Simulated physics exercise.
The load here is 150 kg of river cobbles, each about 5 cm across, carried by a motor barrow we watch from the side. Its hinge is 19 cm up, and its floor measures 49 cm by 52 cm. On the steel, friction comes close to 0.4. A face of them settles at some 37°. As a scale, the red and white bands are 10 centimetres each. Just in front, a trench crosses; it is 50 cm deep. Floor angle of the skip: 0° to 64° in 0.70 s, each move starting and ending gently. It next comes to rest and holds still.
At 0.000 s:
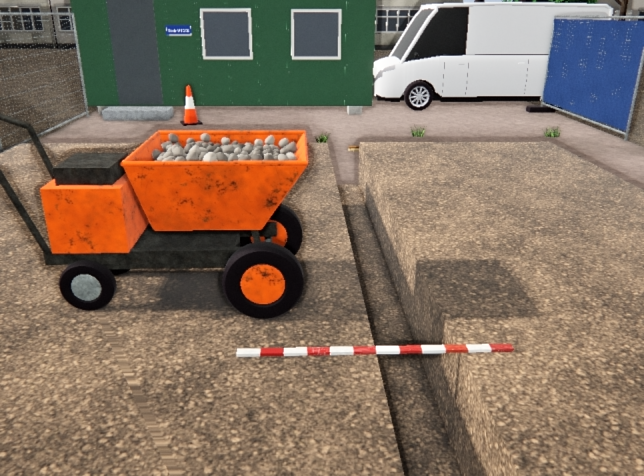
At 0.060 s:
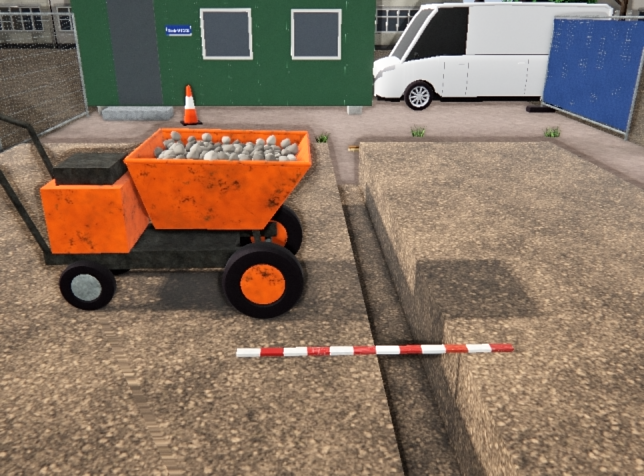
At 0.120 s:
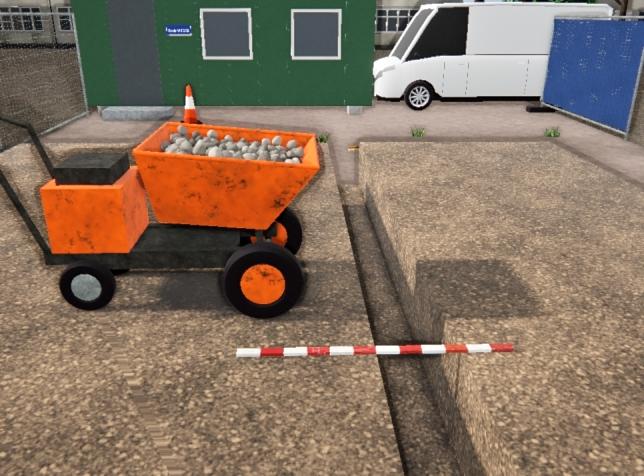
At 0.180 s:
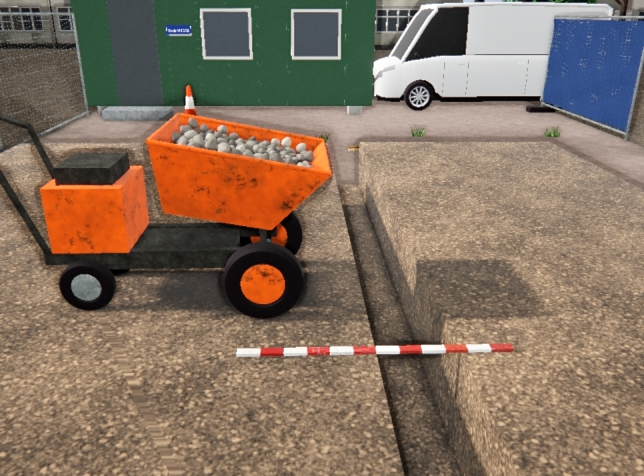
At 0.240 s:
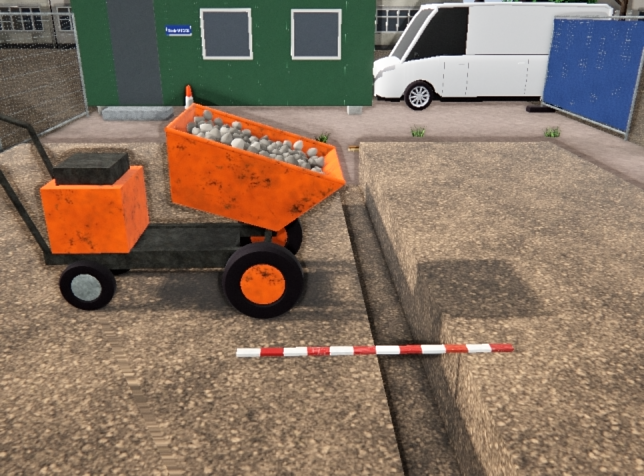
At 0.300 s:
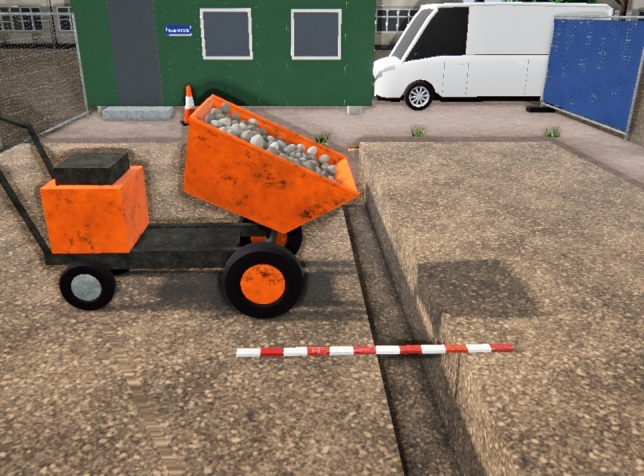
An orange motor barrow's skip full of grey stones tilts steadily forward to the right.
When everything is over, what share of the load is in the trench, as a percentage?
Close to 50 in a hundred.
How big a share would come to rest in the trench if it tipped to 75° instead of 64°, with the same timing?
About 70%.
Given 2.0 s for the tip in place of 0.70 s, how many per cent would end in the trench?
Around 70 per cent would end in the trench.
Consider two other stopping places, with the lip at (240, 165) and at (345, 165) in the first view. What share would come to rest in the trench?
First place roughly 60%, second roughly 30%.
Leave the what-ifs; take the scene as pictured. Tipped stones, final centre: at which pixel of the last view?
I'd point to around (410, 347).
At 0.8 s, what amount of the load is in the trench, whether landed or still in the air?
By that point it's something like 15 in a hundred.
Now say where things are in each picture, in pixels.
In the first frame, lip at (307, 163), floor tilted 0°, highest stones at (209, 147).
In the second frame, the skip is at 1°, its lip at (310, 164); the top of the load is at (201, 145); the stones move at 0.3 m/s on average.
In the third frame, lip at (319, 168), floor tilted 5°, highest stones at (201, 140); the stones move at 0.7 m/s on average.
In the fourth frame, the skip is at 11°, its lip at (331, 174); the top of the load is at (196, 134); the stones move at 0.9 m/s on average.
In the fifth frame, lip at (344, 183), floor tilted 17°, highest stones at (208, 126); the stones move at 1.1 m/s on average.
In the sixth frame, the skip is at 25°, its lip at (358, 195); the top of the load is at (220, 119); the stones move at 1.2 m/s on average.
After 0.5 s the floor is at 54°; 100 % in the skip; the foremost stones are at (377, 224).
After 0.8 s the floor is at 64°; 81 % in the skip, 16 % in the trench, 3 % past the trench; the foremost stones are at (450, 290).
After 1.1 s the floor is at 64°; 48 % in the skip, 26 % in the trench, 27 % past the trench; the foremost stones are at (545, 278).
After 3.1 s the floor is at 64°; 23 % in the skip, 50 % in the trench, 27 % past the trench; the foremost stones are at (633, 255).
